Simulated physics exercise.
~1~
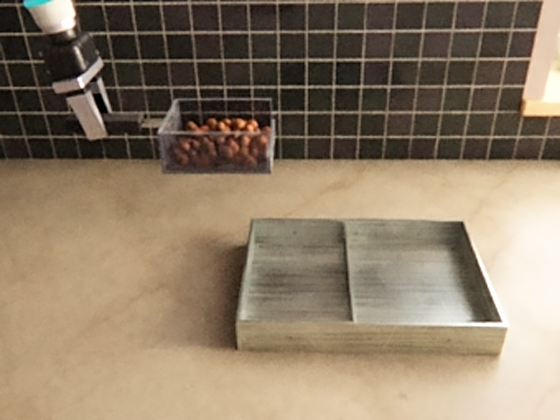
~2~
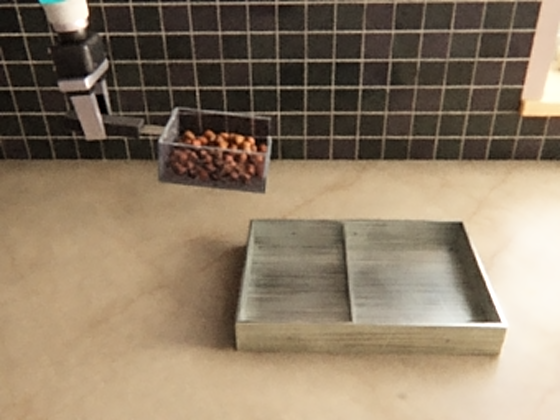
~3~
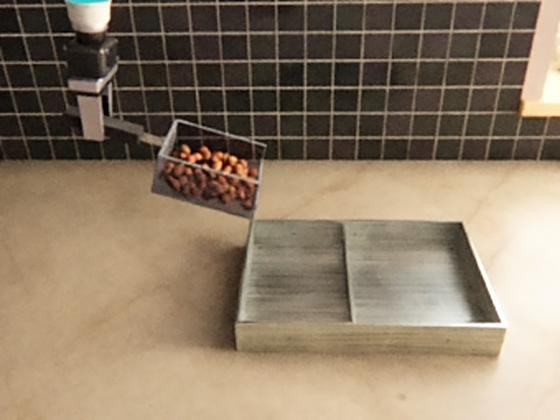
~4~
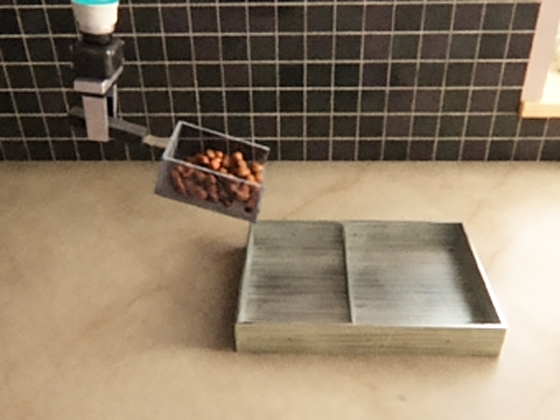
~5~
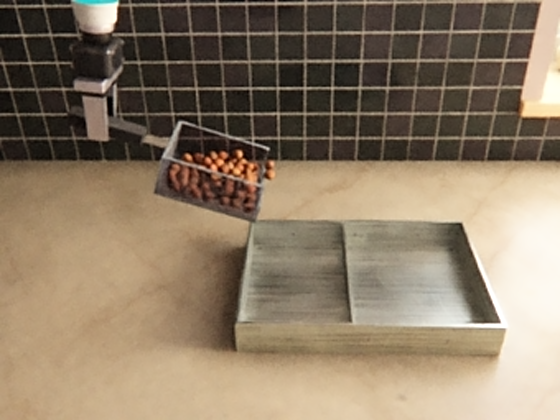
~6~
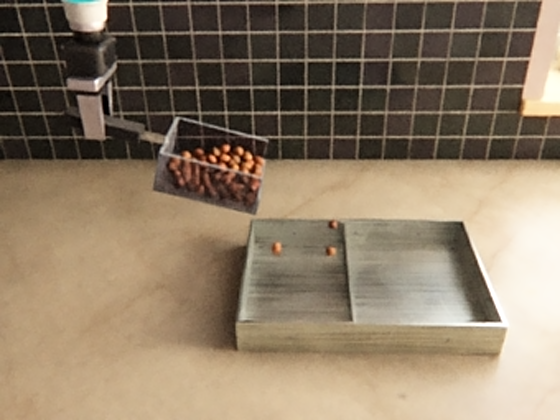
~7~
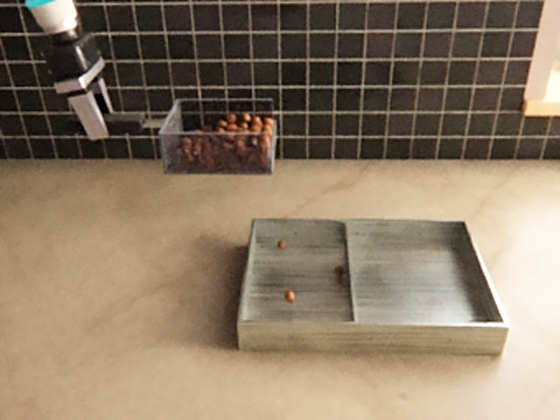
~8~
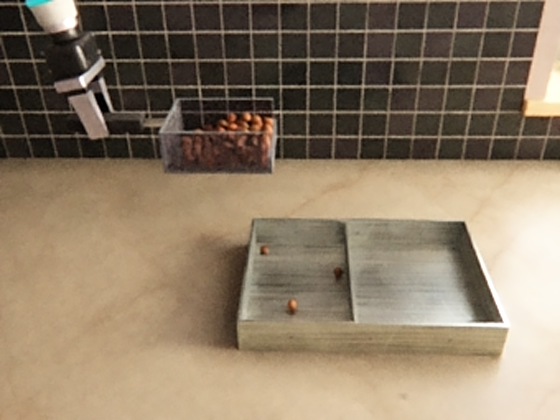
A robot arm at the upper left holds a clear box full of reddish-brown hazelnuts above a beige stone counter, seen from the front and slightly above, with a dark tiled wall behind. On the counter to the lower right sits a grey-green wooden tray, split into two parts by a cross wall. The arm lowers the box and tips it forward to the right, toward the tray. After it stays tilted briefly, three nuts tumble into the tray's left part. The arm then levels and raises the box, still nearly full, while the three nuts roll a little and remain in the left part.
